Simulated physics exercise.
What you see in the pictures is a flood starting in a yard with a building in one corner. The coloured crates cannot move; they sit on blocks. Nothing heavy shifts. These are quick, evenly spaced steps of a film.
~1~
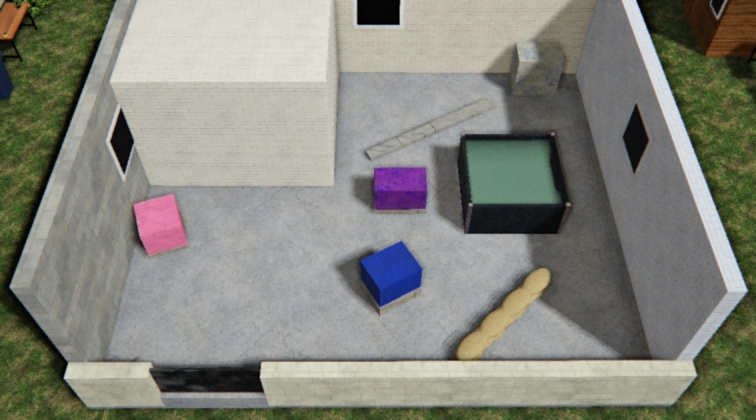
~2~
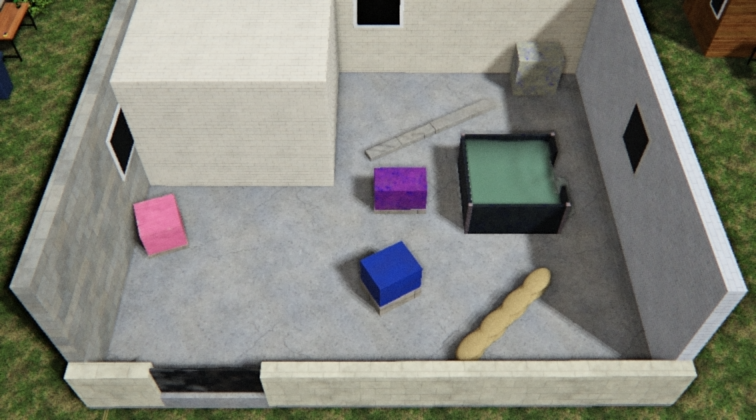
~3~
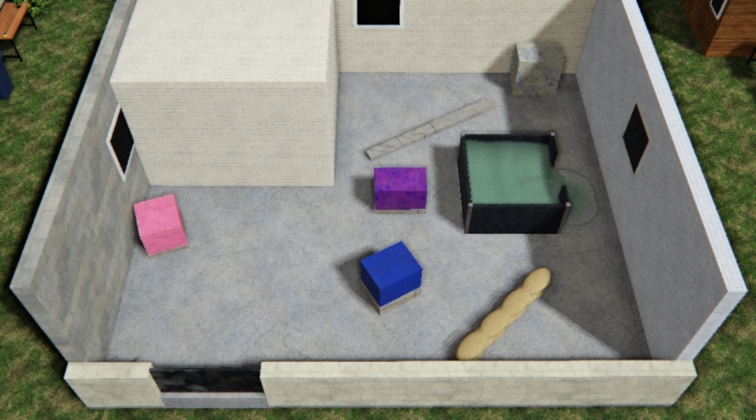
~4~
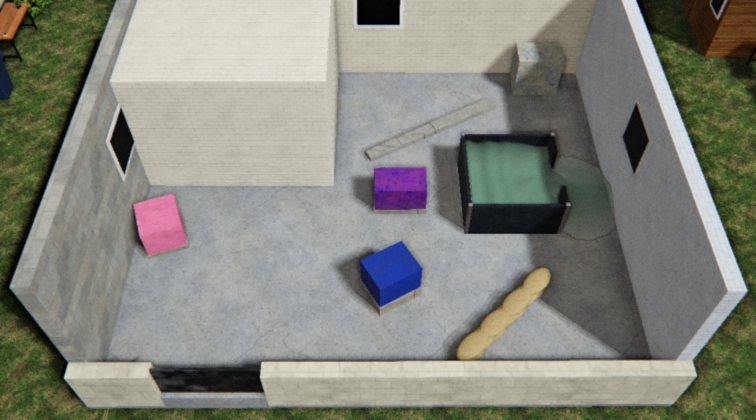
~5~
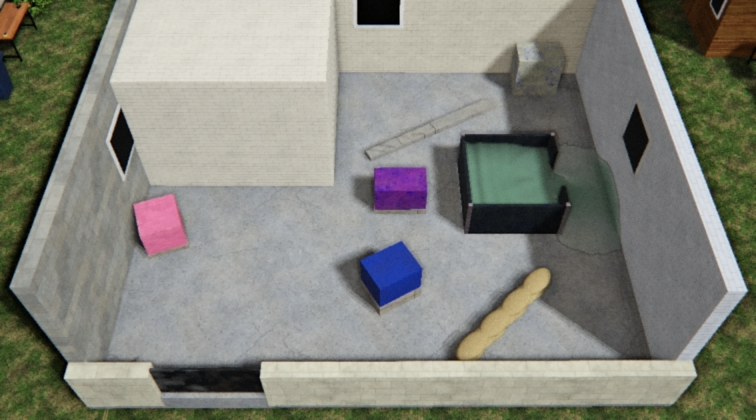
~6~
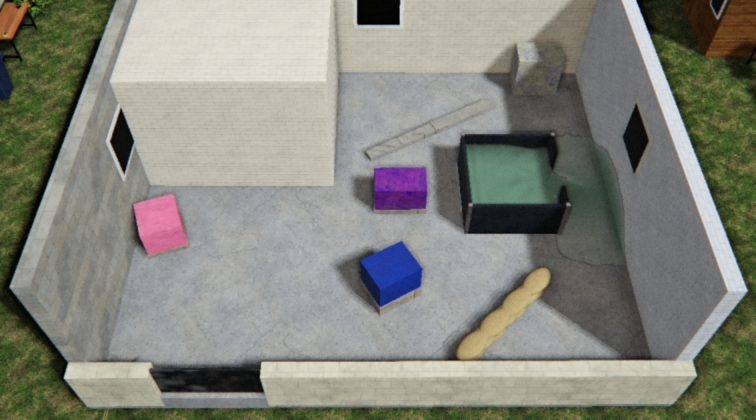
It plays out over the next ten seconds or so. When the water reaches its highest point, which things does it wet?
My prediction: The pink crate will not be reached, the blue crate will not be reached, the purple crate will not be reached.
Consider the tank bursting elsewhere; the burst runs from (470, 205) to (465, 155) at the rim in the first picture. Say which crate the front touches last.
Answer: The one in pink.
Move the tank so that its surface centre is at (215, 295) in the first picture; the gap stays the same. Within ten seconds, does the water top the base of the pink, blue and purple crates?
Well, the pink crate avoids the flood, the blue crate gets swamped, but the purple crate gets swamped.
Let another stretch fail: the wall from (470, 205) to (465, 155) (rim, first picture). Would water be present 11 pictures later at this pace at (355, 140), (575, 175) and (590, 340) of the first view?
In sequence: Inundated, untouched, untouched.
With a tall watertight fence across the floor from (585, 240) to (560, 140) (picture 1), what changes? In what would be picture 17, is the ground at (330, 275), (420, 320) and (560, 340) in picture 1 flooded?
Taking the three spots in order: Spared, spared, soaked.
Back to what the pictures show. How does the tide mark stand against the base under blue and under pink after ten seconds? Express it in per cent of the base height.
About 20 percent and about 0 percent.
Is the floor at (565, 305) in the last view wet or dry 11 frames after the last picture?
That spot: Submerged.
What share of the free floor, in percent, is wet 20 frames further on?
Near 30 in a hundred.
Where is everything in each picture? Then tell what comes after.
The first frame shows still water in the open tank at (513, 172).
In the second frame, the front is at a hidden place, out from the gap at (552, 188).
In the third frame, water pours out at (552, 189) and has run to (590, 188).
In the fourth frame, water pours out at (552, 189) and has run to (601, 171).
In the fifth frame, water pours out at (552, 189) and has run to (596, 153).
In the sixth frame, water pours out at (552, 189) and has run to (592, 139).
A moment on, water covers 15 % of the floor; the pink crate not reached, the blue crate not reached, the purple crate not reached.
Next, water covers 25 % of the floor; the pink crate not reached, the blue crate not reached, the purple crate not reached.
Then, water covers 30 % of the floor; the pink crate not reached, the blue crate not reached, the purple crate not reached.
Later, water covers 55 % of the floor; the pink crate not reached, the blue crate water round its plinth, the purple crate water round its plinth.
In the end, water covers 65 % of the floor; the pink crate stayed above the water, the blue crate stayed above the water, the purple crate stayed above the water.
